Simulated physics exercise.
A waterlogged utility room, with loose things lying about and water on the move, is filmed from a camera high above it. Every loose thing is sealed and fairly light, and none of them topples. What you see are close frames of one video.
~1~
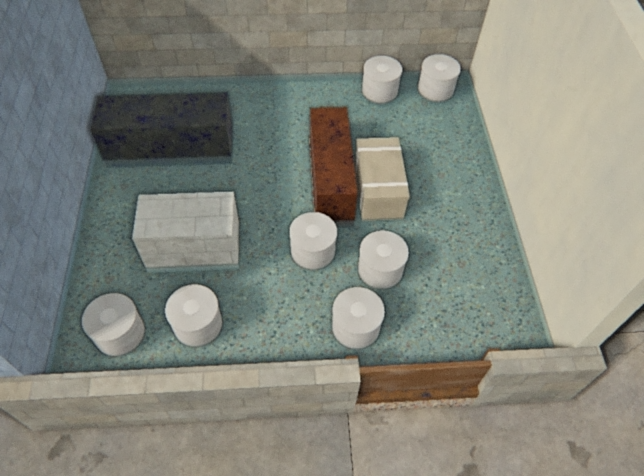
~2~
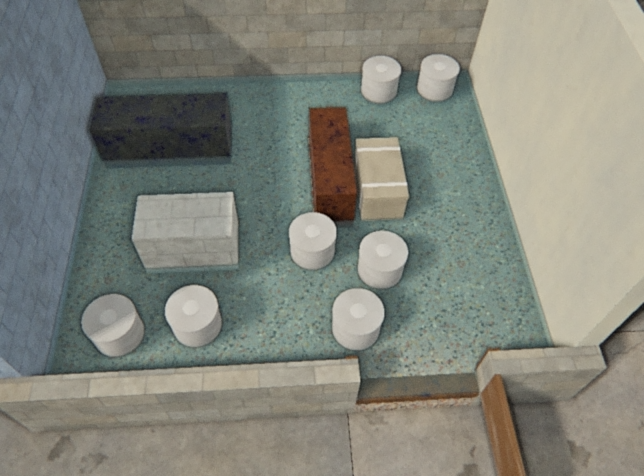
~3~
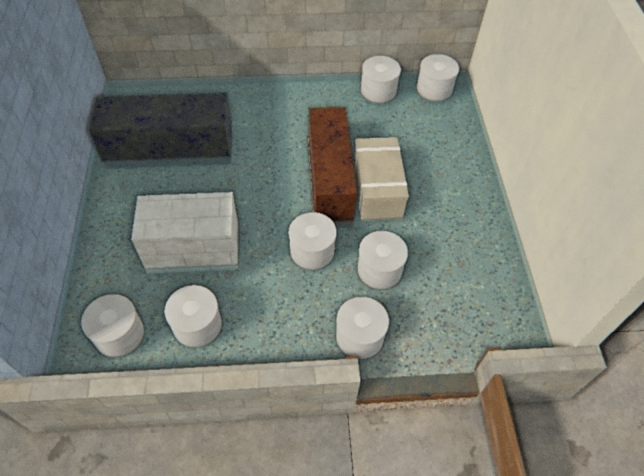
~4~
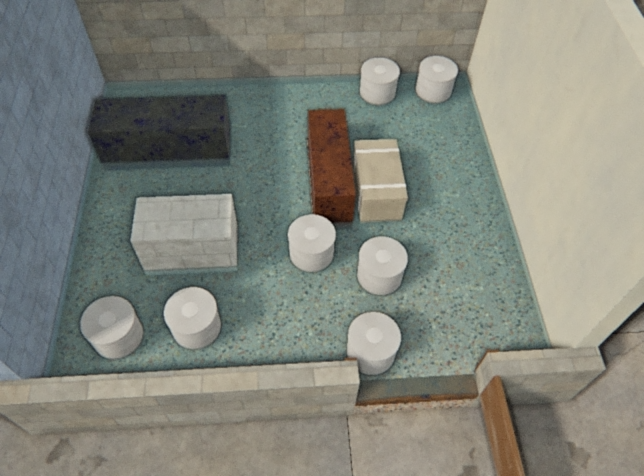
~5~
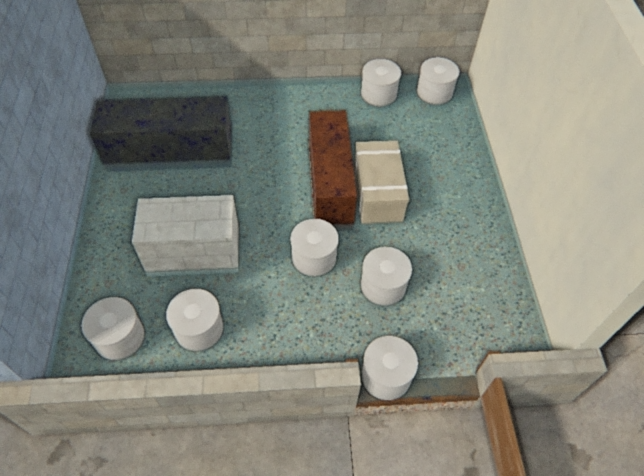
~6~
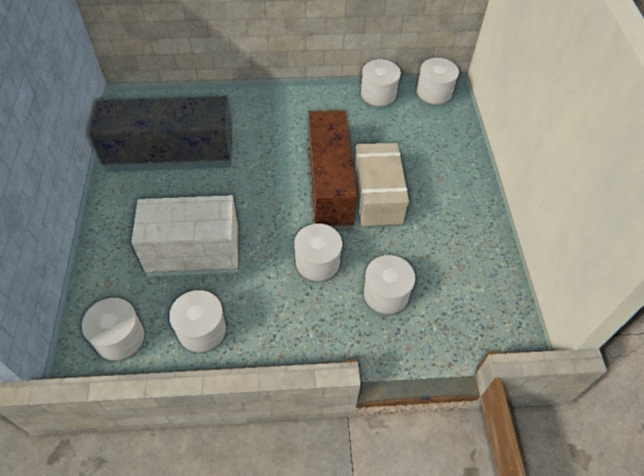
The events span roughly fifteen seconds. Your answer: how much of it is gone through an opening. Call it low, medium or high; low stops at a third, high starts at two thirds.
Medium.
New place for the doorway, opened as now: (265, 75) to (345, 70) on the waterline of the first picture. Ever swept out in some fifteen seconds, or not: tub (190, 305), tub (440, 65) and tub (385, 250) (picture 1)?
Remains, escapes, remains.
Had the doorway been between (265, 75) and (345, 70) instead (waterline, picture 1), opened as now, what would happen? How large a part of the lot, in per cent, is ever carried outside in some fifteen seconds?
Roughly 40 in a hundred.
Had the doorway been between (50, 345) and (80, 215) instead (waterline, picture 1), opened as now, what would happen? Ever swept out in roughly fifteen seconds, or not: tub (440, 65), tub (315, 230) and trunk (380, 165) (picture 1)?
Going through them, number one is held back, number two is flushed away and number three is held back.
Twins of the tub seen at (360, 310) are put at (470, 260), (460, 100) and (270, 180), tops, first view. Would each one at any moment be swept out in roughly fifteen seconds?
One after the other: Gone, inside, gone.
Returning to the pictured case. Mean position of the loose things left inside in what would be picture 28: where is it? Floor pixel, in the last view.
Roughly (380, 215).
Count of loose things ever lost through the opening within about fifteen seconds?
By my count, 5.
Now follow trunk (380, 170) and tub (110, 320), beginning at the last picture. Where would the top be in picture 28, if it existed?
Estimated: (420, 308); (208, 332).
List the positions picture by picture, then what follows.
In the first frame, a tub at (384, 251) floats; a tub at (313, 231), afloat; 0 of 8 have shifted.
In the second frame, a tub at (384, 251) floats; a tub at (313, 232), afloat; 0 of 8 have shifted.
In the third frame, a tub at (384, 251), afloat; a tub at (313, 232), afloat; 1 of 8 have shifted.
In the fourth frame, a tub at (383, 257) floats, close to its start; a tub at (312, 234) floats; 1 of 8 have shifted.
In the fifth frame, a tub at (387, 267) floats, close to its start; a tub at (315, 238) floats, close to its start; 2 of 8 have shifted.
In the sixth frame, a tub at (390, 276) floats, close to its start; a tub at (318, 243), afloat, close to its start; 3 of 8 have shifted.
A moment on, 1 of 8 are out; 7 afloat.
Next, 2 of 8 are out; 6 afloat.
Later, 4 of 8 are out; 4 afloat.
In the end, 5 of 8 are out; 3 afloat.
